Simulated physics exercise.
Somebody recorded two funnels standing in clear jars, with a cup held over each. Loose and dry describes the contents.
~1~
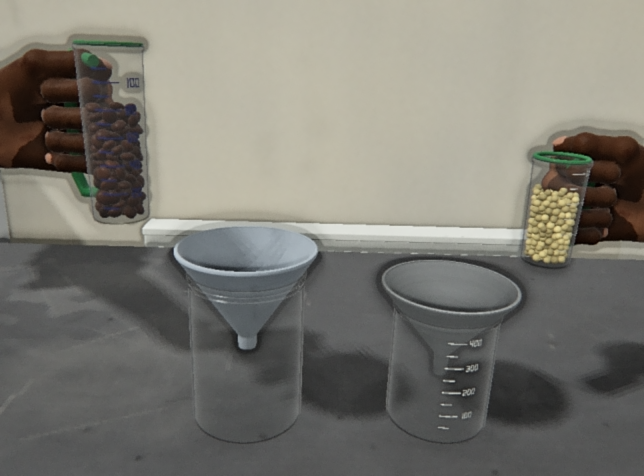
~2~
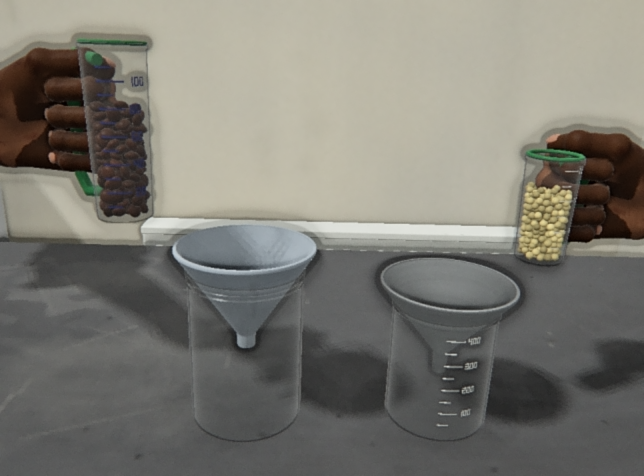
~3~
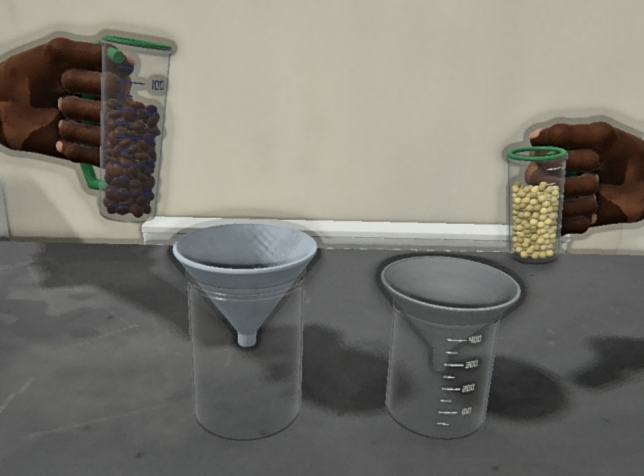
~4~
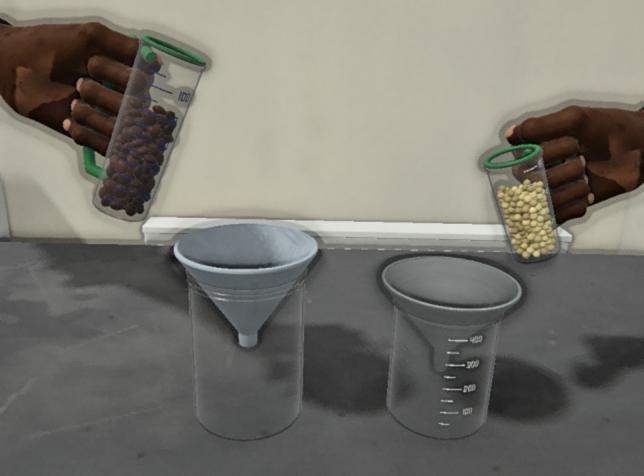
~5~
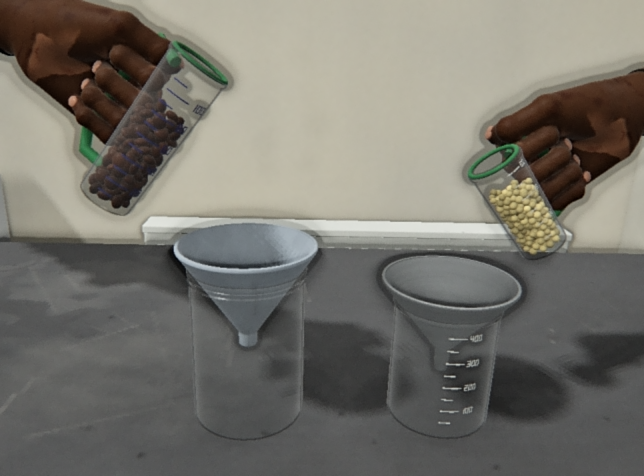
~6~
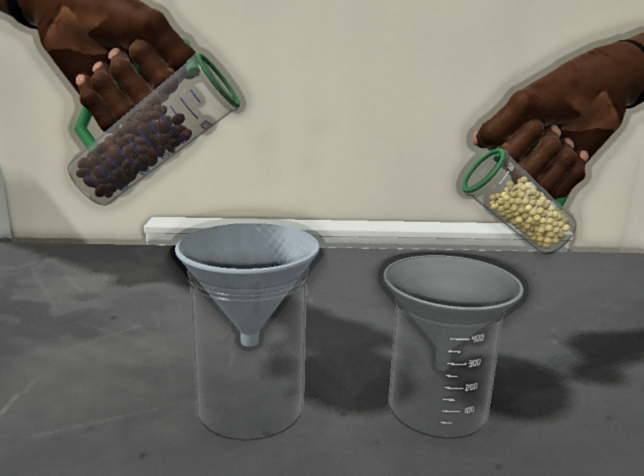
At first, two hands hold clear, green-rimmed cups upright, dark pieces in the left and pale beans in the right, above two funnels set in clear jars. The hands shift slightly inward, then steadily tilt both cups toward each other until they lean well over, their contents still inside.
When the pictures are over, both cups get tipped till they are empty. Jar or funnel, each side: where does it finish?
Left funnel: Still in the funnel; right funnel: Still in the funnel.
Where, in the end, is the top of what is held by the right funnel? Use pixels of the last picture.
The topmost pieces end close to (421, 304).
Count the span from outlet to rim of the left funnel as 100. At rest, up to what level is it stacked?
85 %, roughly.
Then, 0.22 s past the last view, left, all still in the cup; right, all still in the cup.
Then, 0.50 s past the last view, left, all still in the cup; right, all still in the cup.
Then, 0.80 s past the last view, left, nearly all still in the cup, a stray few in or over the funnel; right, most still in the cup, about a quarter in or over the funnel.
Finally, left, nearly all stuck in the funnel, a stray few down in the jar; right, nearly all stuck in the funnel, a stray few down in the jar.
